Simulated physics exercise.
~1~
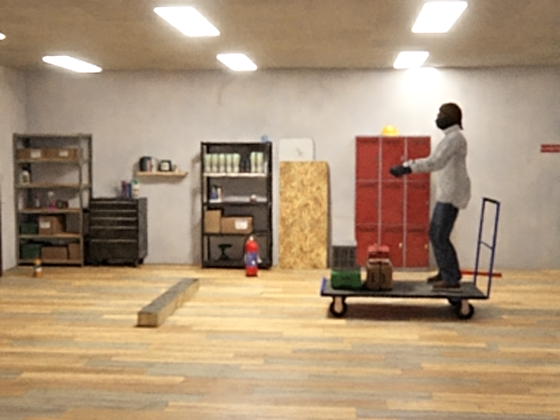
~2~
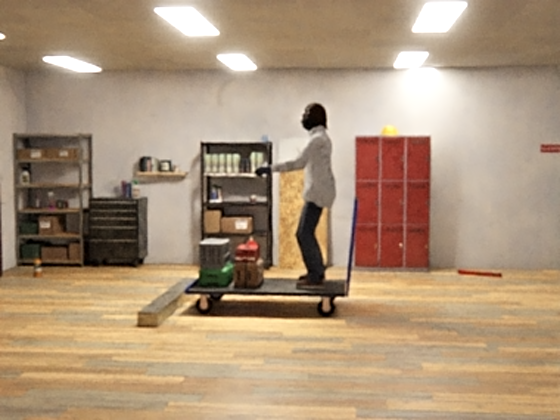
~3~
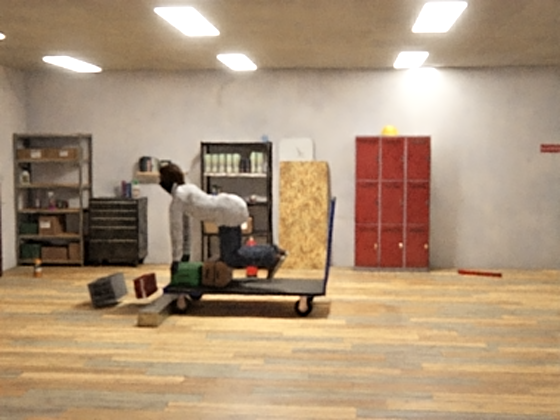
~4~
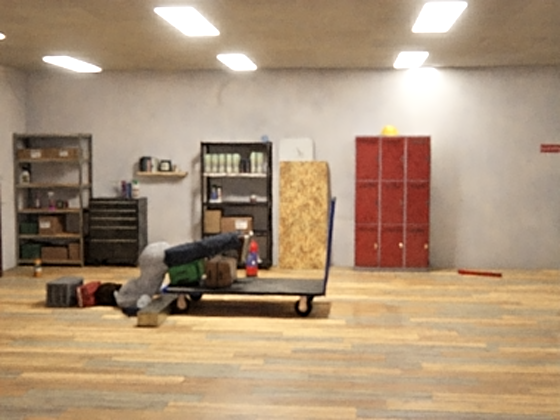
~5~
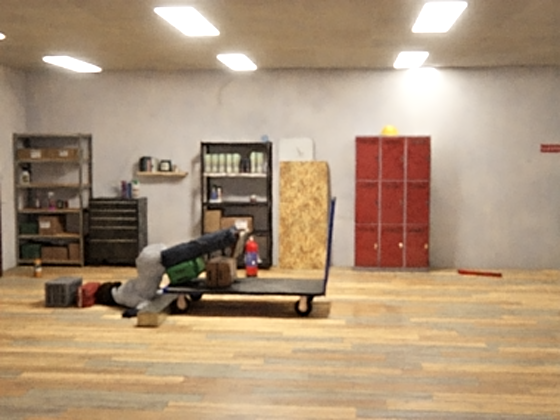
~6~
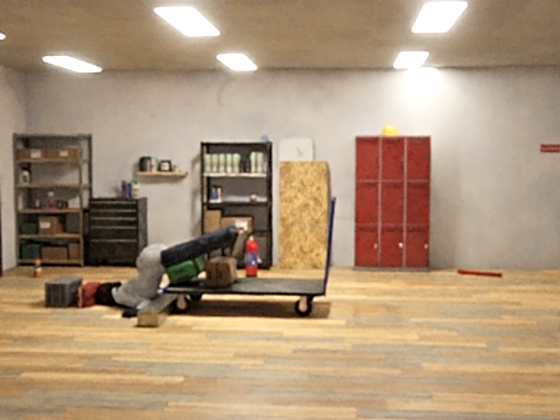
In a workshop, a person riding a flat cart loaded with cases rolls left until it stops at a beam on the floor; the rider pitches forward as the grey crate and red parcel fly off, ending head-down over the front edge, two suitcases still aboard.
